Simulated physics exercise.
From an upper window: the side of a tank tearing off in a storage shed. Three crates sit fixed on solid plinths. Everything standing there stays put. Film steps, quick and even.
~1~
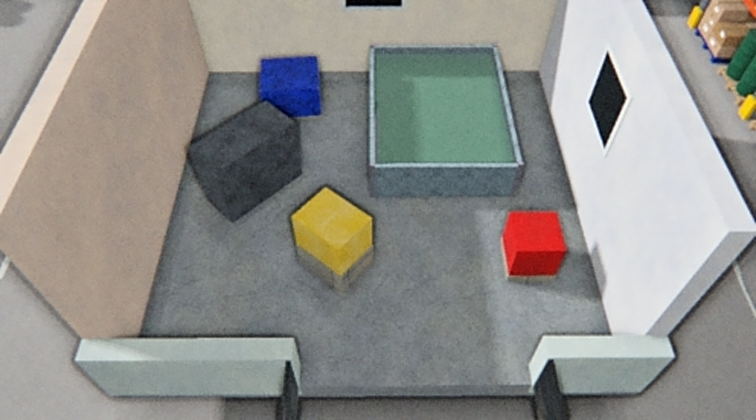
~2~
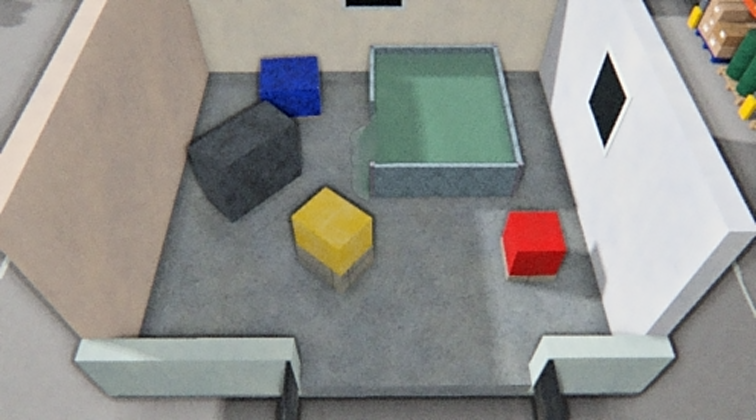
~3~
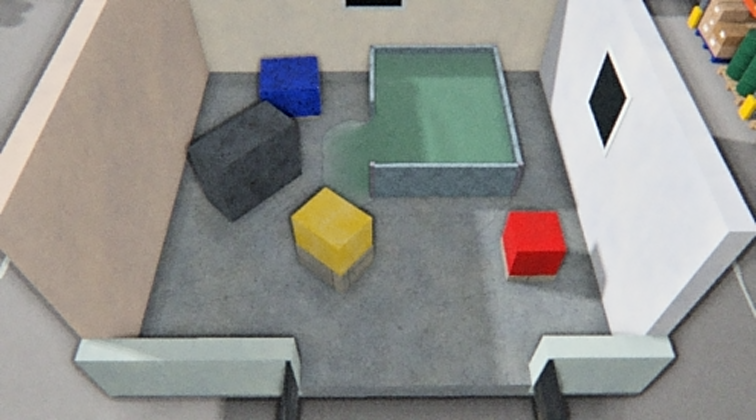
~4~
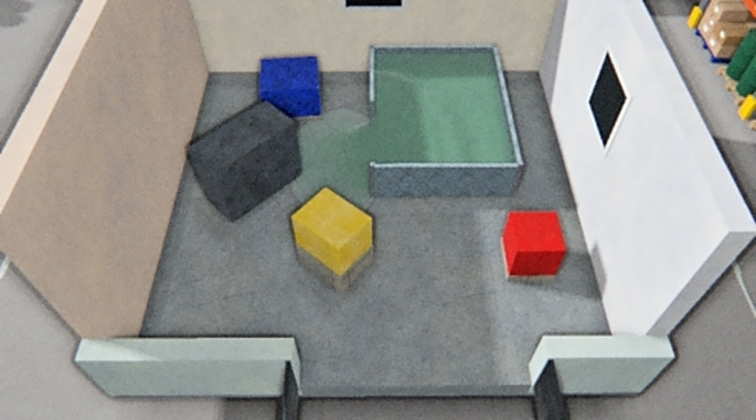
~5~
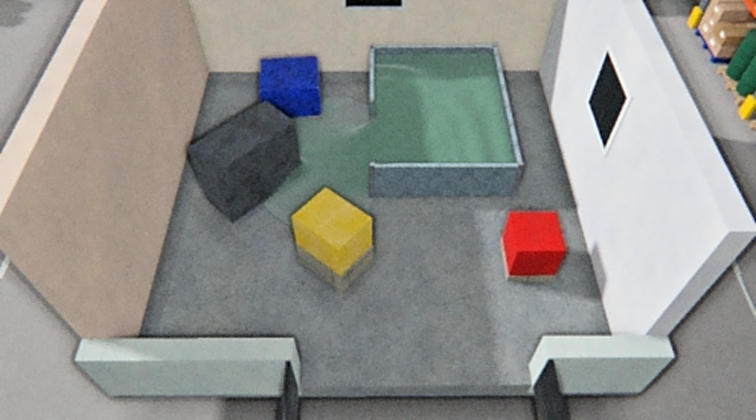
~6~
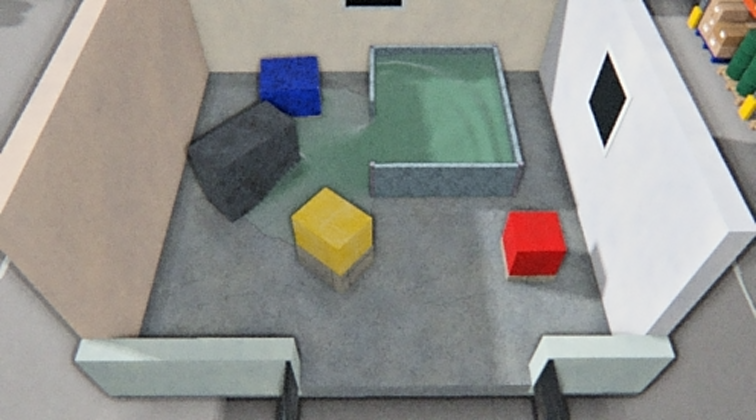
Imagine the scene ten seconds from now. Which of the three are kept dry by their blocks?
I expect the blue crate to get touched. I expect the yellow crate to never get touched. I expect the red crate to never get touched.
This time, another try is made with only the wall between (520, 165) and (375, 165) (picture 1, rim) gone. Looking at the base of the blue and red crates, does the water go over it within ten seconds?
Within ten seconds the blue crate stays untouched and the red crate is drenched.
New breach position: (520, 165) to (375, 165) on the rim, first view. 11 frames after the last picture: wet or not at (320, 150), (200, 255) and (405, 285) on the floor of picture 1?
In that order: Clear, dry, covered.
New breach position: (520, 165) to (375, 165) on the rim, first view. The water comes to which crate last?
Last: The blue crate.
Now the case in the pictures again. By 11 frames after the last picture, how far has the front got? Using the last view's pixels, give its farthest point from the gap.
My guess is roughly (132, 366).
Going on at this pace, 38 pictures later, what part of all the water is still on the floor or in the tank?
That comes to around 96 in a hundred.
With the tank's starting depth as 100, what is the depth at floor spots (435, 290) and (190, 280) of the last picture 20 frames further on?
First 0 %, then 30 %.
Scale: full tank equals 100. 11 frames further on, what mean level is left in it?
That comes to about 58 per cent.
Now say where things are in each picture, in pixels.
Still water in the water tank at (439, 104), in the first picture.
The front is at (365, 129), out from the gap at (375, 154), in the second picture.
Water pours out at (375, 154) and has run to (342, 126), in the third picture.
The front is at a hidden place, out from the gap at (375, 155), in the fourth picture.
The front is at a hidden place, out from the gap at (375, 154), in the fifth picture.
The front is at a hidden place, out from the gap at (375, 154), in the sixth picture.
A moment on, water covers 30 % of the floor; the blue crate water round its plinth, the yellow crate water round its plinth, the red crate not reached.
Next, water covers 45 % of the floor; the blue crate water round its plinth, the yellow crate water round its plinth, the red crate not reached.
Then, water covers 55 % of the floor; the blue crate water round its plinth, the yellow crate water round its plinth, the red crate not reached.
Later, water covers 85 % of the floor; the blue crate water round its plinth, the yellow crate water round its plinth, the red crate water round its plinth.
In the end, water covers 100 % of the floor; the blue crate was topped, the yellow crate stayed above the water, the red crate stayed above the water.
